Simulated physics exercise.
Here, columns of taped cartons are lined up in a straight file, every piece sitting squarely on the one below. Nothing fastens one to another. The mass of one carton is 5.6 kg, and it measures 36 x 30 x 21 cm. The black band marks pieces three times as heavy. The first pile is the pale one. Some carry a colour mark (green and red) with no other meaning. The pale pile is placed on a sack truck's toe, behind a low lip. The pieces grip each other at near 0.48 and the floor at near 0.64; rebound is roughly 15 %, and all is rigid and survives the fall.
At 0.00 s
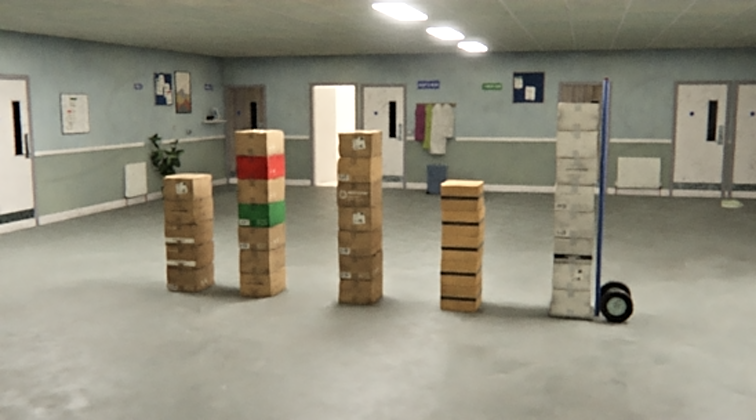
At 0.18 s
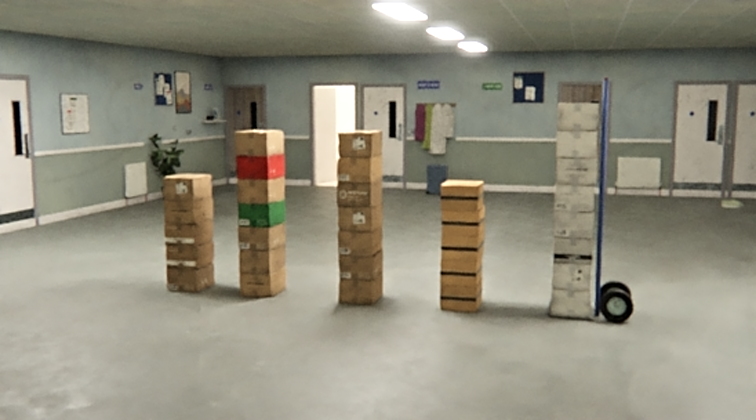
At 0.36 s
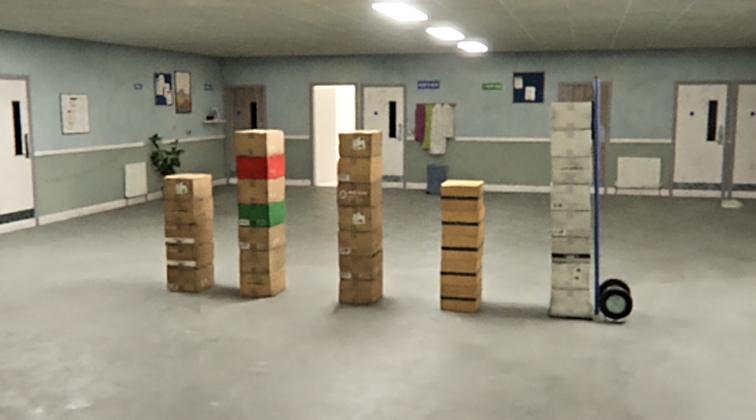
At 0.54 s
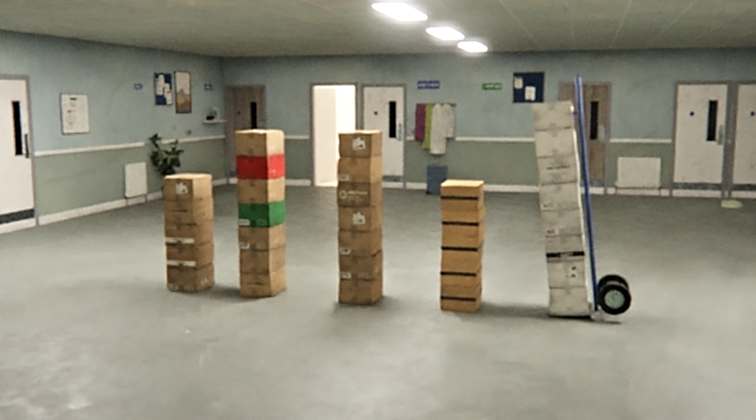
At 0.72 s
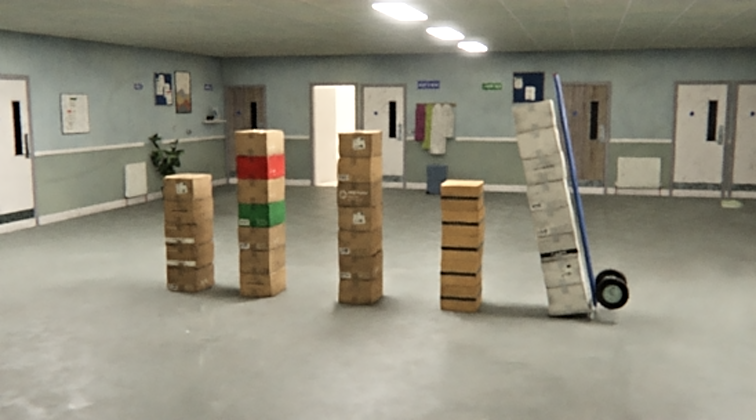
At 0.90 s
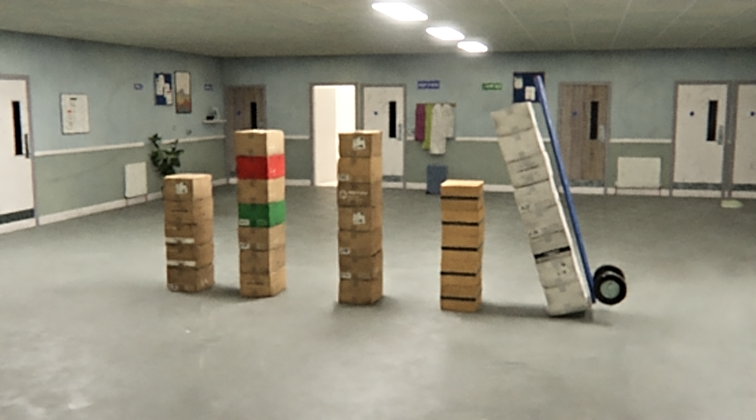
A tall pale stack of cartons on a blue sack truck tilting steadily left towards four motionless brown carton stacks in a hall.
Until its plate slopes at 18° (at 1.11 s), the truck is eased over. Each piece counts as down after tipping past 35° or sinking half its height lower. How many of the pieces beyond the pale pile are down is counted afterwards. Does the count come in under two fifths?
Yes.
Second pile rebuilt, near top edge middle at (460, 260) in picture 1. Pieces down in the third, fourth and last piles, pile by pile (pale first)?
Counts down - third: 0; fourth: 0; last: 0.
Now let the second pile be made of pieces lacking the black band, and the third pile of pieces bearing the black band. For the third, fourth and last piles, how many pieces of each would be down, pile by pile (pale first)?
Down by pile: Third 0, fourth 0, last 0.
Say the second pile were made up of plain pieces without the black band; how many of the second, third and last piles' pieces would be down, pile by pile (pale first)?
Down at the end: Second pile 4, third pile 7, last pile 5.
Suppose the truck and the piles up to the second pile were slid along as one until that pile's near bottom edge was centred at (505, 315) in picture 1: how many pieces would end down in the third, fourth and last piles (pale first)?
Third 0, fourth 0, last 0.
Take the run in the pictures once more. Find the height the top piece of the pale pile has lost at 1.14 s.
10 cm lower.
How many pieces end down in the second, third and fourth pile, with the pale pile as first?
For the second pile 0, for the third pile 0, for the fourth pile 0.
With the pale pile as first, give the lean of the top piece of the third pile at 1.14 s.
I'd say it's at some 0° by then.
After 1.14 s, 1 of the pale pile down; none of the 24 other cartons down.
After 1.88 s, 2 of the pale pile down; none of the 24 other cartons down, 1 disturbed.
At rest (3.5 s), 2 of the pale pile down; none of the 24 other cartons down, 1 disturbed; red carton unmoved; green carton unmoved. That is 0 per cent. As the last picture would show them, middles, red carton near (261, 166), green carton near (262, 213).
